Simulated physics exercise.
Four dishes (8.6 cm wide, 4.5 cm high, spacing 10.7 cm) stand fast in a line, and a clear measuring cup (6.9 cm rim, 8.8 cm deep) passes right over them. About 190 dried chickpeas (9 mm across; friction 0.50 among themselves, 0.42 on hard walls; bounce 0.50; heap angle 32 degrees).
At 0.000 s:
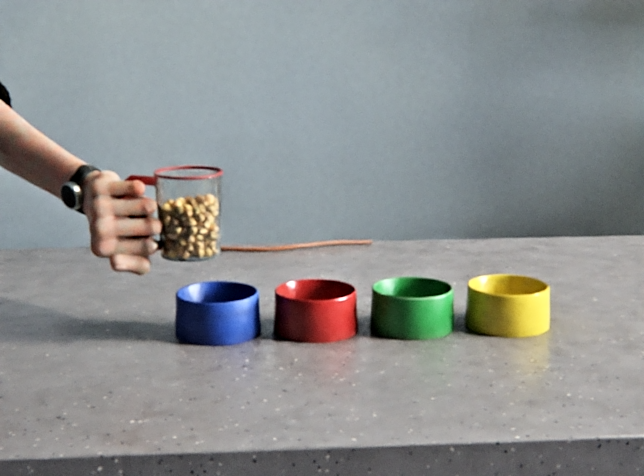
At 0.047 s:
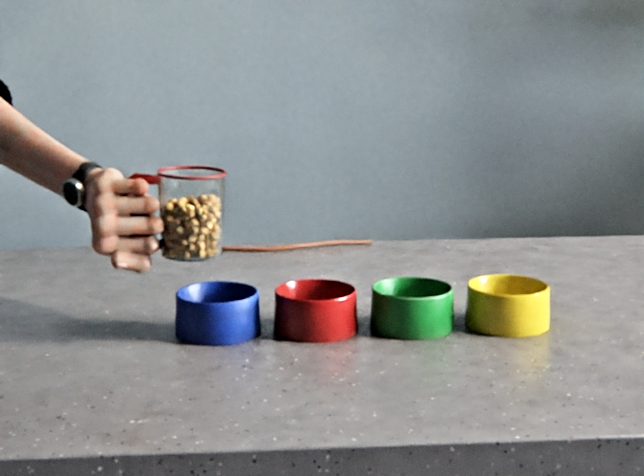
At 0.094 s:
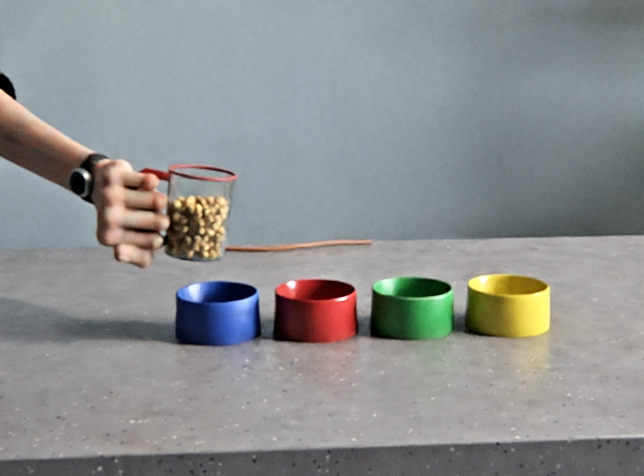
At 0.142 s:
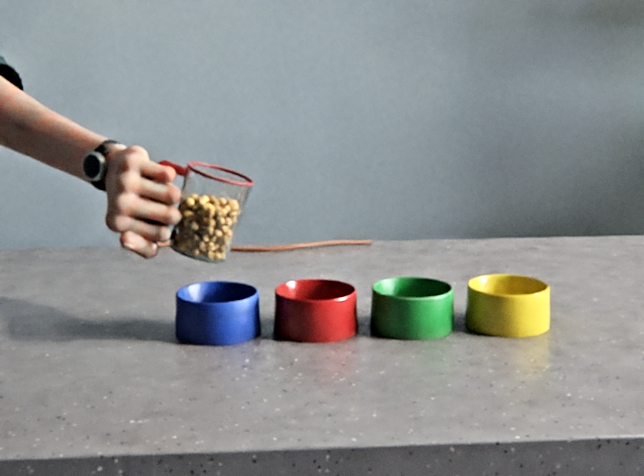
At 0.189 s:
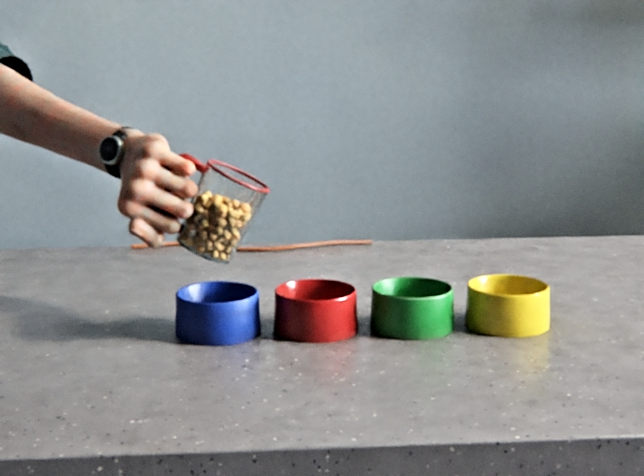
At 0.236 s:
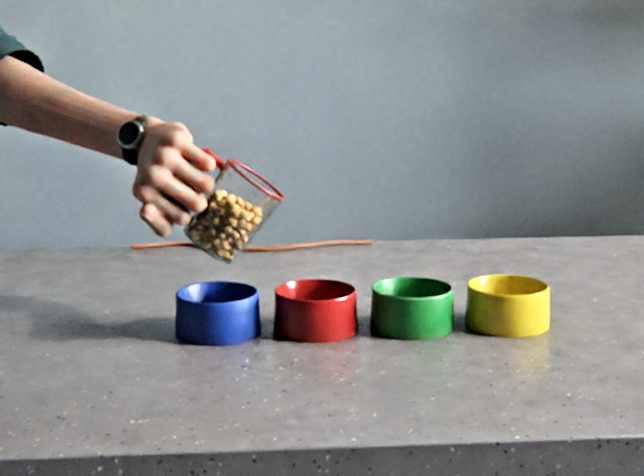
On a speckled gray counter, a hand held a clear cup of dried chickpeas above a row of blue, red, green and yellow dishes, then moved it a little right while tilting it steadily rightward.
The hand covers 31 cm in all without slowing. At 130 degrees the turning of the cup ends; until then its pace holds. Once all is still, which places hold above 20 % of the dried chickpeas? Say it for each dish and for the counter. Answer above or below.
Red below, blue below, green above, yellow below, counter below.
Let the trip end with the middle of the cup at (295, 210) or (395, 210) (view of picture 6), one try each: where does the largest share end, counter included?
The winner: Red, then green.
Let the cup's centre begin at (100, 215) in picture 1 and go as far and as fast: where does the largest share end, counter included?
The winner: Red.
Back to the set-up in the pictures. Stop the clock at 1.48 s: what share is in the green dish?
About 90 per cent by then.
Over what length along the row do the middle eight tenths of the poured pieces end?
Some 6 cm.
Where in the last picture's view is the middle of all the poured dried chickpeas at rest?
Near (421, 311).
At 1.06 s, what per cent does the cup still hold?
Roughly 0 per cent.
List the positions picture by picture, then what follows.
In the first frame, cup at (189, 214), tilt 0 degrees, lip at (221, 172), moved 0.0 cm; middle of the pieces at (189, 229); blue dish at (217, 293); red dish at (316, 290); green dish at (413, 288); yellow dish at (508, 286).
In the second frame, cup at (192, 214), tilt 2 degrees, lip at (225, 173), moved 0.2 cm; middle of the pieces at (191, 229).
In the third frame, cup at (198, 214), tilt 8 degrees, lip at (236, 177), moved 0.9 cm; middle of the pieces at (196, 228).
In the fourth frame, cup at (209, 213), tilt 17 degrees, lip at (252, 183), moved 2.1 cm; middle of the pieces at (205, 228).
In the fifth frame, cup at (221, 213), tilt 26 degrees, lip at (268, 190), moved 3.3 cm; middle of the pieces at (214, 226).
In the sixth frame, cup at (232, 213), tilt 36 degrees, lip at (282, 198), moved 4.5 cm; middle of the pieces at (223, 225); blue dish at (217, 293); red dish at (316, 290); green dish at (413, 288); yellow dish at (508, 286). Its pace works out near 205 degrees a second; the hand travels 26 cm a second.
After 0.73 s, tilt 129 degrees; cup holds 65 %, green 30 %.
After 1.06 s, tilt 130 degrees; cup holds 0 %, green 90 %.
After 1.48 s, tilt 130 degrees; cup holds 0 %, green 90 %.
By 1.8 s all is still; red 0 %, blue 0 %, green 90 %, yellow 0 %, counter 10 %.
